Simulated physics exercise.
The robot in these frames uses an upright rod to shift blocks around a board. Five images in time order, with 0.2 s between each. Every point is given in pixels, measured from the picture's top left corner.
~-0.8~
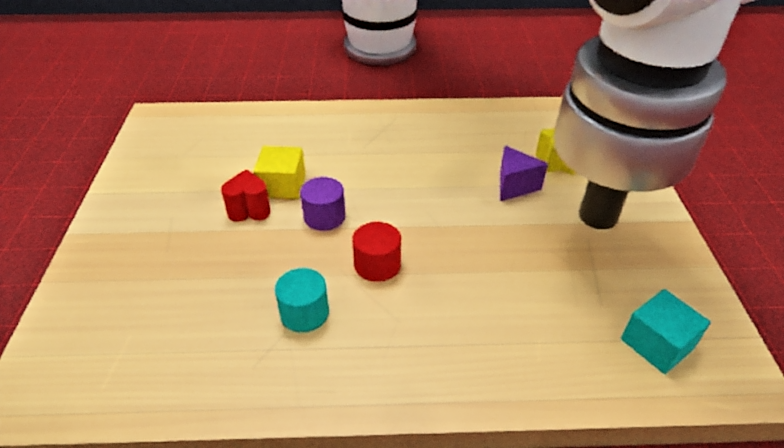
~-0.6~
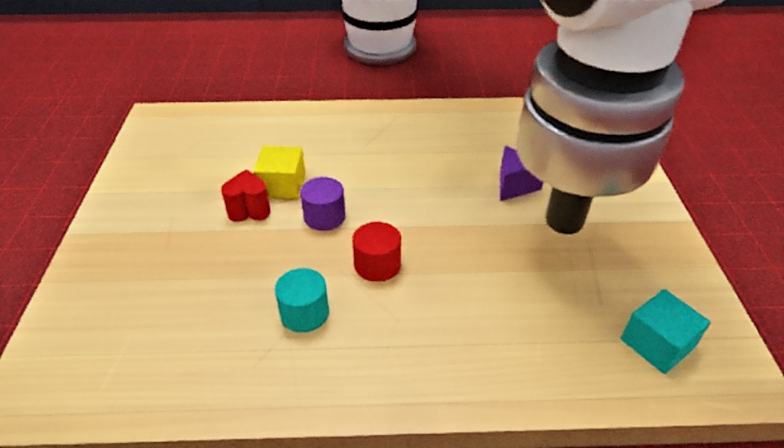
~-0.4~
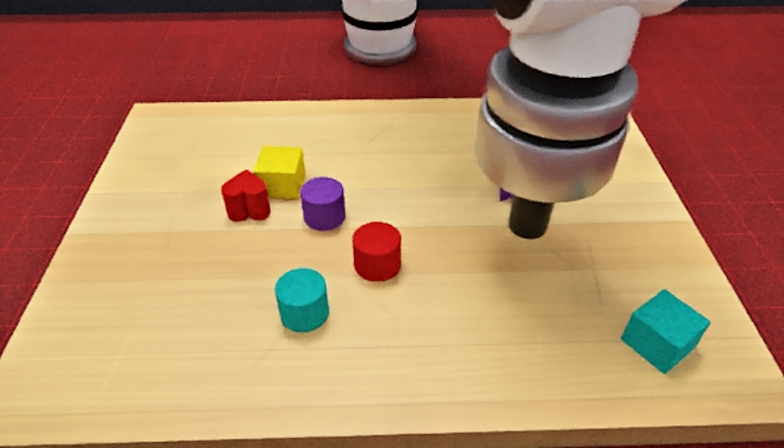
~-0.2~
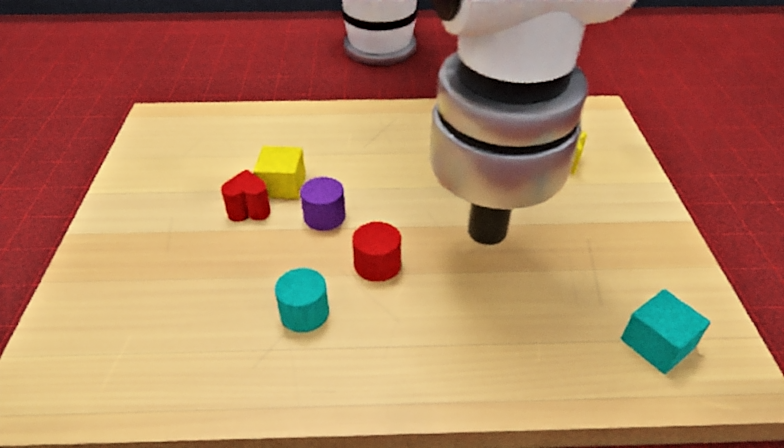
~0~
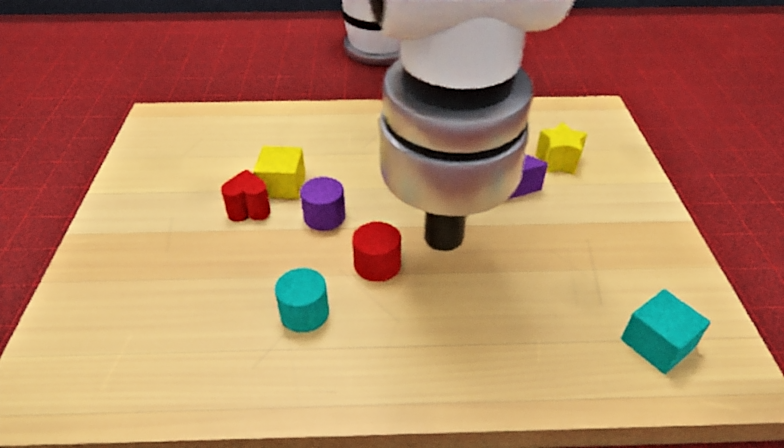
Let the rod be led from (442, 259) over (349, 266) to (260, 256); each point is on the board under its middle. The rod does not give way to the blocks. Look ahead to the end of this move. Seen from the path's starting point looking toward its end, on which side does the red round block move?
That block drifts left.
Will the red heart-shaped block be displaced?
In short: No.
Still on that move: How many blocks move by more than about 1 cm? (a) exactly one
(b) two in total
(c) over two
a - exactly one.
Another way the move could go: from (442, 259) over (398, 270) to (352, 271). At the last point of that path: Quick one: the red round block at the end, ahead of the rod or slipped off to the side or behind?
It sits in front of the rod.
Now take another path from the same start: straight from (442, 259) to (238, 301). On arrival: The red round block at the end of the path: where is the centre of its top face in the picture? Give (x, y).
Its top middle is near (256, 236).
The first path, step by step. One third of the way, rod at (380, 244); red round block at (334, 240).
Two thirds of the way, rod at (315, 247); red round block at (268, 244).
At the end, rod at (256, 236); red heart-shaped block in place; turquoise round block in place; red round block at (211, 245).
